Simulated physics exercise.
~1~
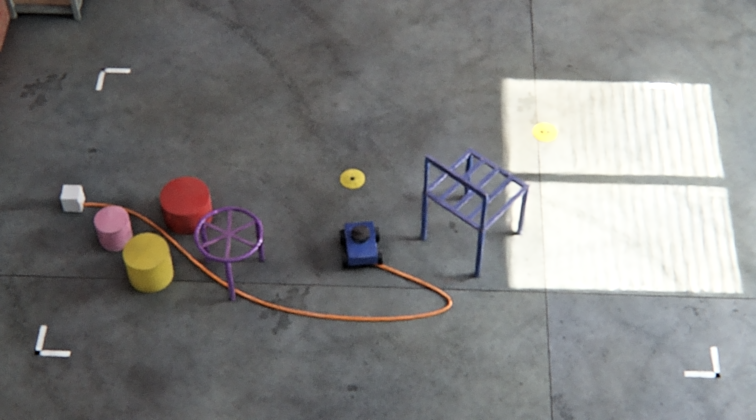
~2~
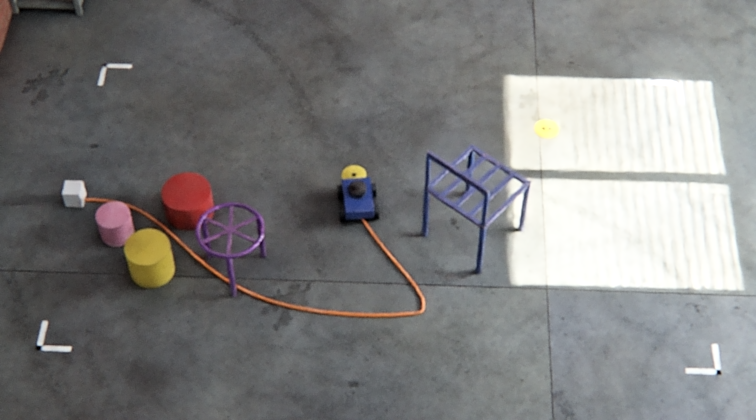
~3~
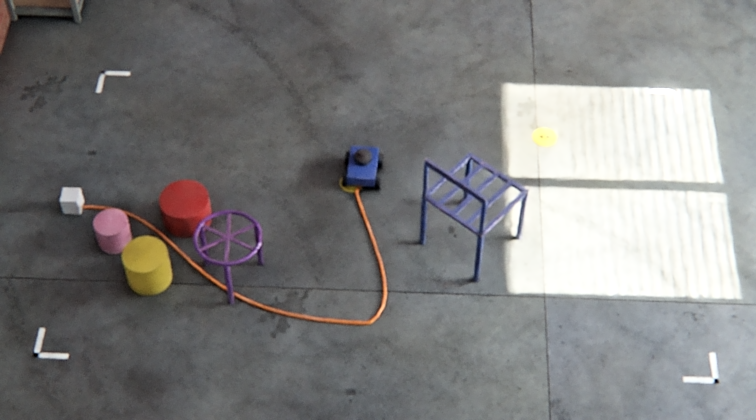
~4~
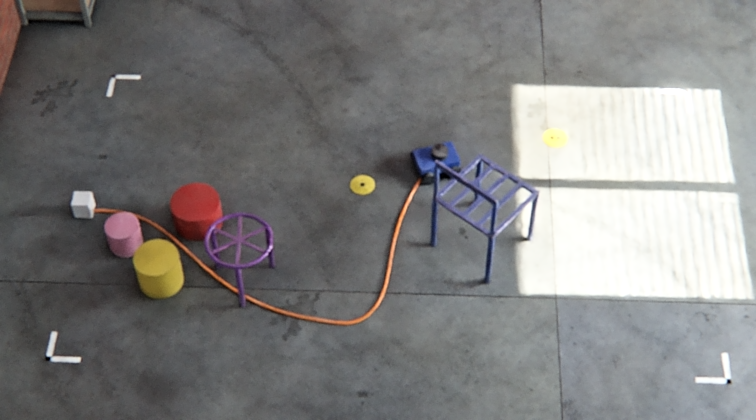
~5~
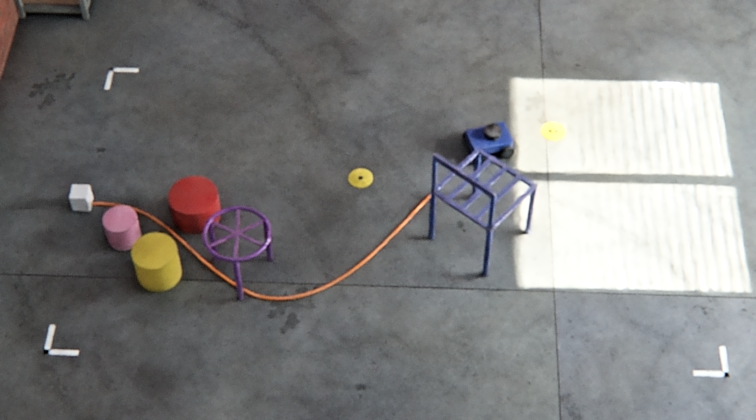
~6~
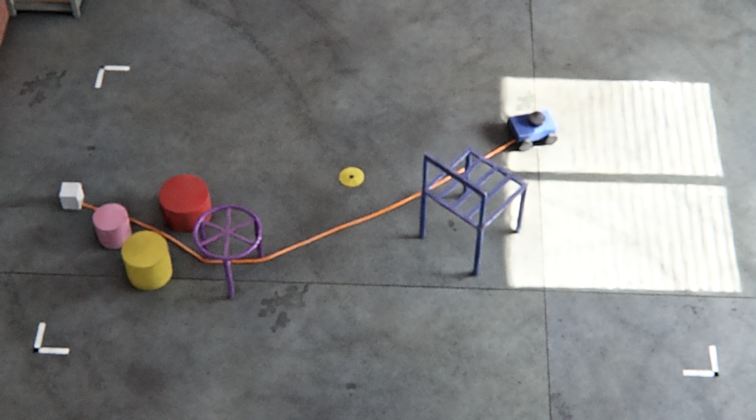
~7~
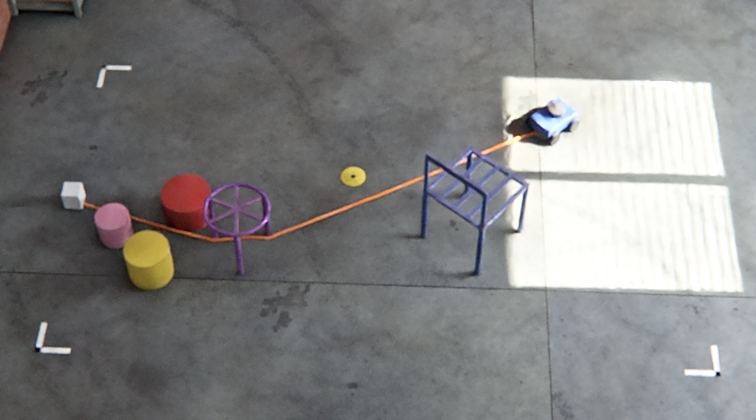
Blue cart towing an orange lead up, then right past a blue frame into sunlight, the tightening lead nudging a purple stool.
